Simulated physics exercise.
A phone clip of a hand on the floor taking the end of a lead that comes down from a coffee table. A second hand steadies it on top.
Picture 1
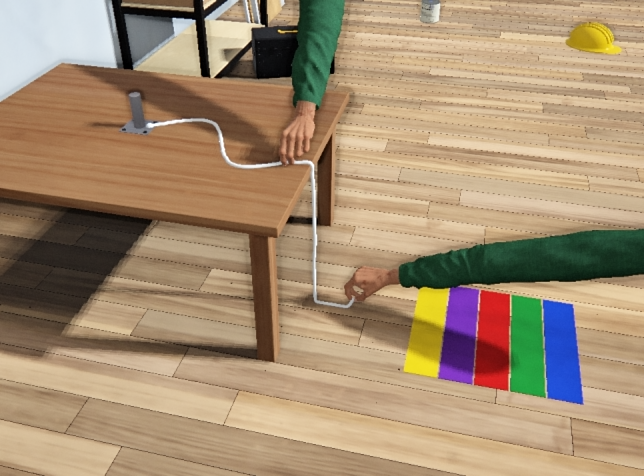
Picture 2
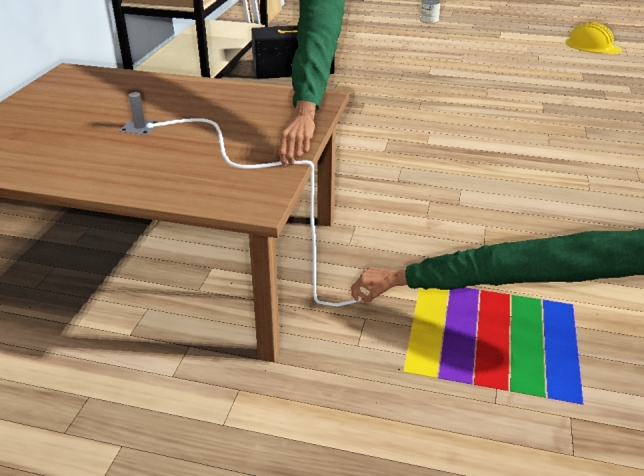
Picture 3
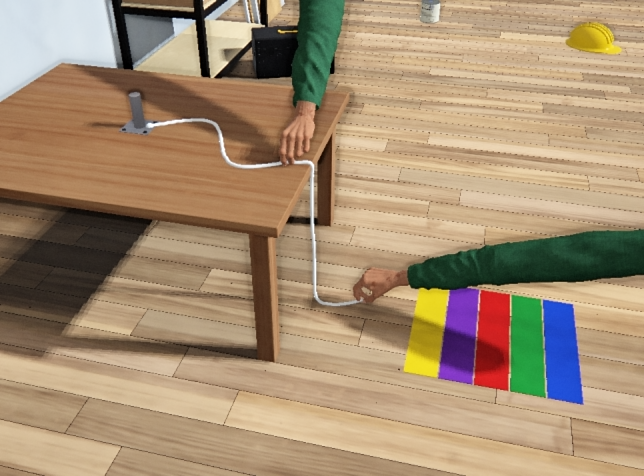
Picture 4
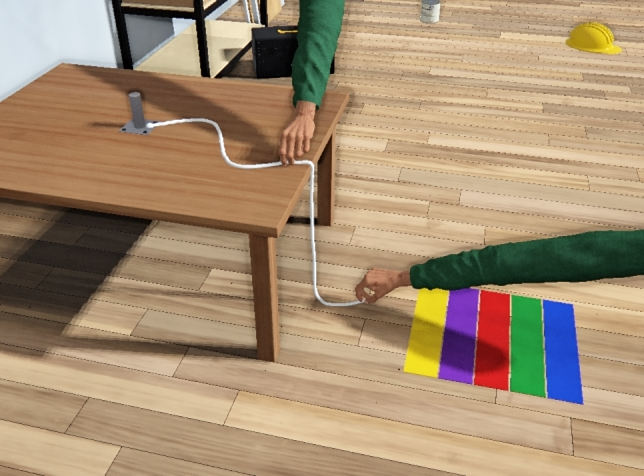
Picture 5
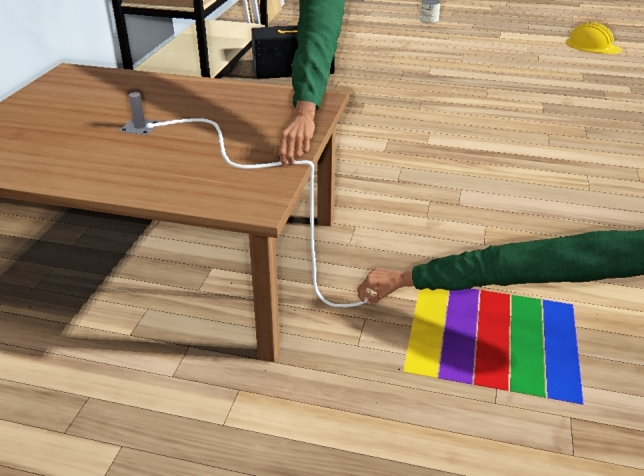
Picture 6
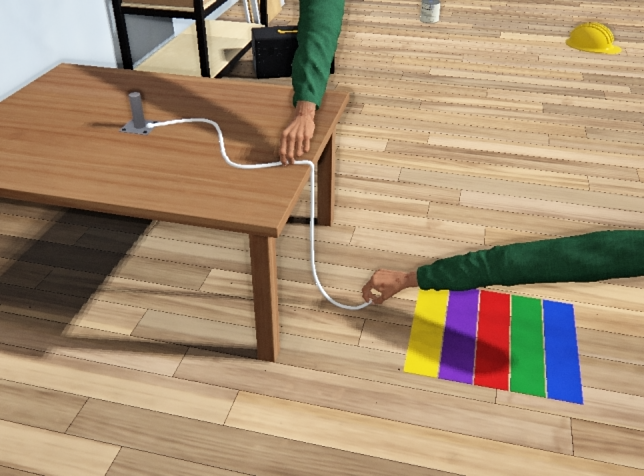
A hand near the floor draws the white cord's end slightly right, toward the coloured stripes.
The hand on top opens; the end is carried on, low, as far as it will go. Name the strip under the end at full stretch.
It gets as far as the green strip.
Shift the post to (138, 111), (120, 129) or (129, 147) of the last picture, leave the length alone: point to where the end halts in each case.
Try by try, around (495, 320), (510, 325) and (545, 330).
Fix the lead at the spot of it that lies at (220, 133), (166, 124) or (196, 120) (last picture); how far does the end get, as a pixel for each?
The places are (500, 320), (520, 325) and (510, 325).
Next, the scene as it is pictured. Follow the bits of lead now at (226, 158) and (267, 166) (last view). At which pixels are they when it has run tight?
The first at (281, 153), the second at (326, 172).
A little later, end near (461, 316); over purple.
Next, end near (504, 323); over red.
When it is tight, end near (529, 327); over green. The green one.
